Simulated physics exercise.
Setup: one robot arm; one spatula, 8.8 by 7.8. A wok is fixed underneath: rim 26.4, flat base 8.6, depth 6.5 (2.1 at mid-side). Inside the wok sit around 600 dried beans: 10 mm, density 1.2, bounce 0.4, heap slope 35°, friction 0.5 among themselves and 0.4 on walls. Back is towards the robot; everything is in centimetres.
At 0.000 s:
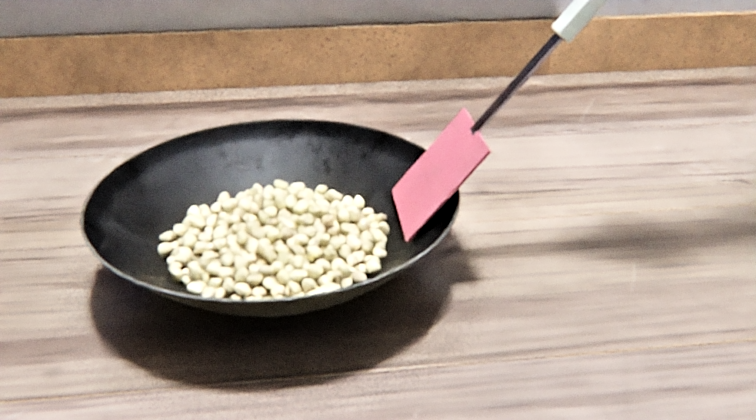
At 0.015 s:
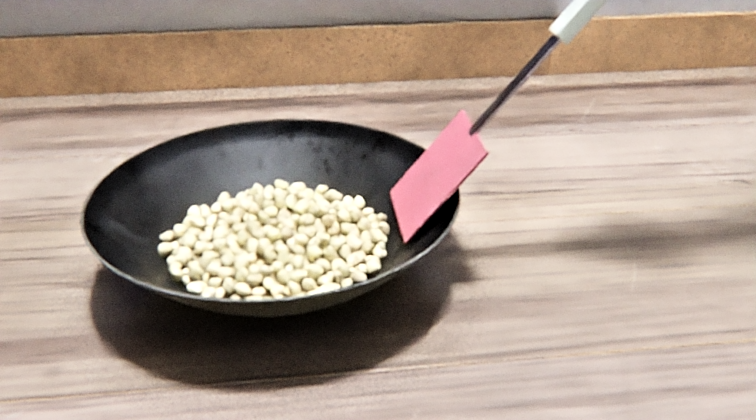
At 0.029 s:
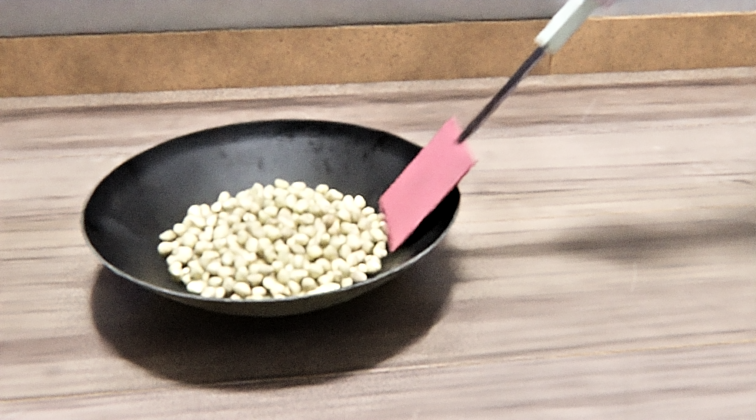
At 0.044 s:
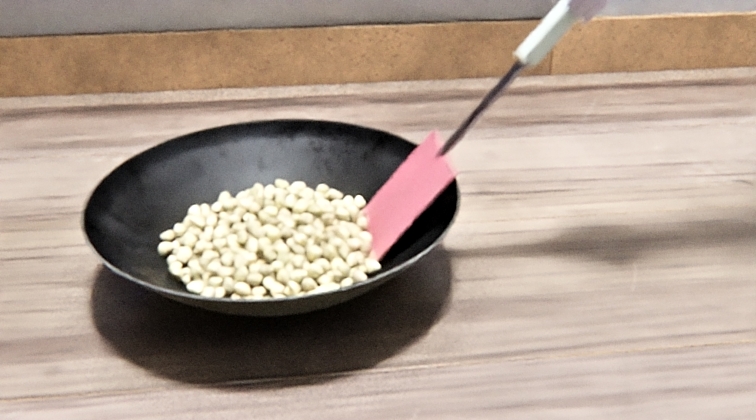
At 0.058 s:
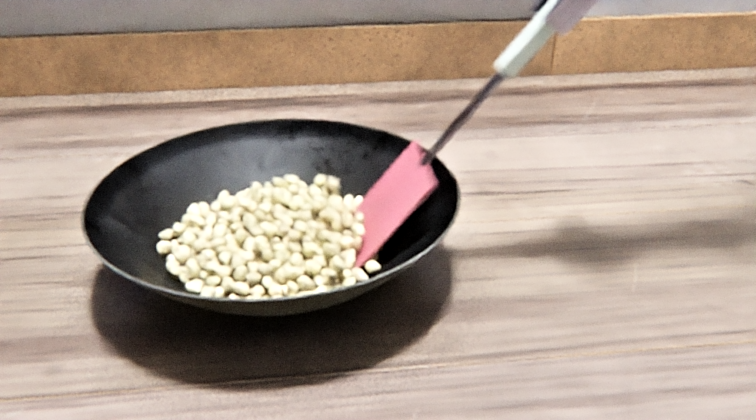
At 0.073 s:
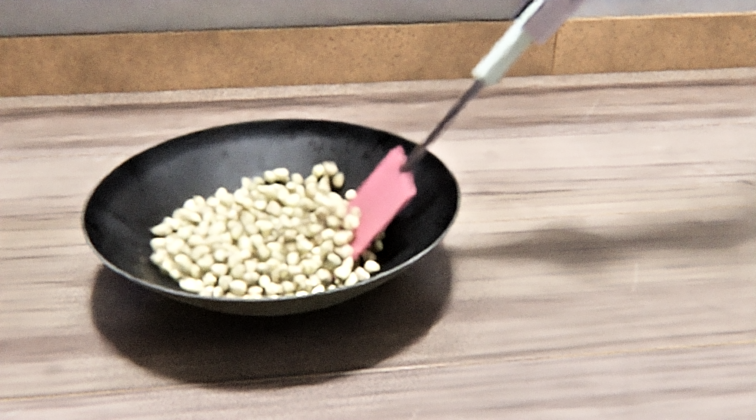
A black wok holding a heap of pale, cream-coloured beans sits on a wood-grain countertop, seen from slightly above by a still camera, with a tan strip and grey surface behind. A pink spatula with a dark shaft and pale handle slants in from the upper right, resting inside the wok's right side. After barely moving, it slides down and left into the beans, pushing them leftward and shifting the heap.
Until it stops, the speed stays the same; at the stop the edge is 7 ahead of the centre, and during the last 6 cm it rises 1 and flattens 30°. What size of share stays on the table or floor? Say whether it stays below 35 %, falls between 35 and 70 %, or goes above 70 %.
It stays below 35 %.
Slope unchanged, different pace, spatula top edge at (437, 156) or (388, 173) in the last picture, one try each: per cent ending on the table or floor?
Respectively, some 10 and 30 per cent.
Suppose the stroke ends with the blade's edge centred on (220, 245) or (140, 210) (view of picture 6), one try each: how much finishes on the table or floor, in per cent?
First try about 5 percent, second about 50 percent.
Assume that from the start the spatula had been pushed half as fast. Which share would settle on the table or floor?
It would be roughly 15 percent.
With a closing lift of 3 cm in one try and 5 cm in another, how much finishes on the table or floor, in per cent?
Some 30 and 25 per cent.
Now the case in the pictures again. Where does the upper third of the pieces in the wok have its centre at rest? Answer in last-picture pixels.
At about (149, 214).
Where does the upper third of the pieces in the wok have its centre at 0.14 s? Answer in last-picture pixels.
It is centred at roughly (179, 214).
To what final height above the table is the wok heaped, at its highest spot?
Roughly 7.5 centimetres.
After 0.11 s, sloping 51°, highest piece 8 above the table; 605 in the wok.
After 0.14 s, sloping 40°, highest piece 9 above the table; 605 in the wok.
After 0.36 s, sloping 21°, highest piece 8 above the table; 453 in the wok, 109 on the table or floor, 43 on the blade or in flight.
After 1.41 s, sloping 21°, highest piece 7 above the table; 450 in the wok, 155 on the table or floor.
At rest, 450 in the wok, 155 on the table or floor. That is 26 % on the table or floor.
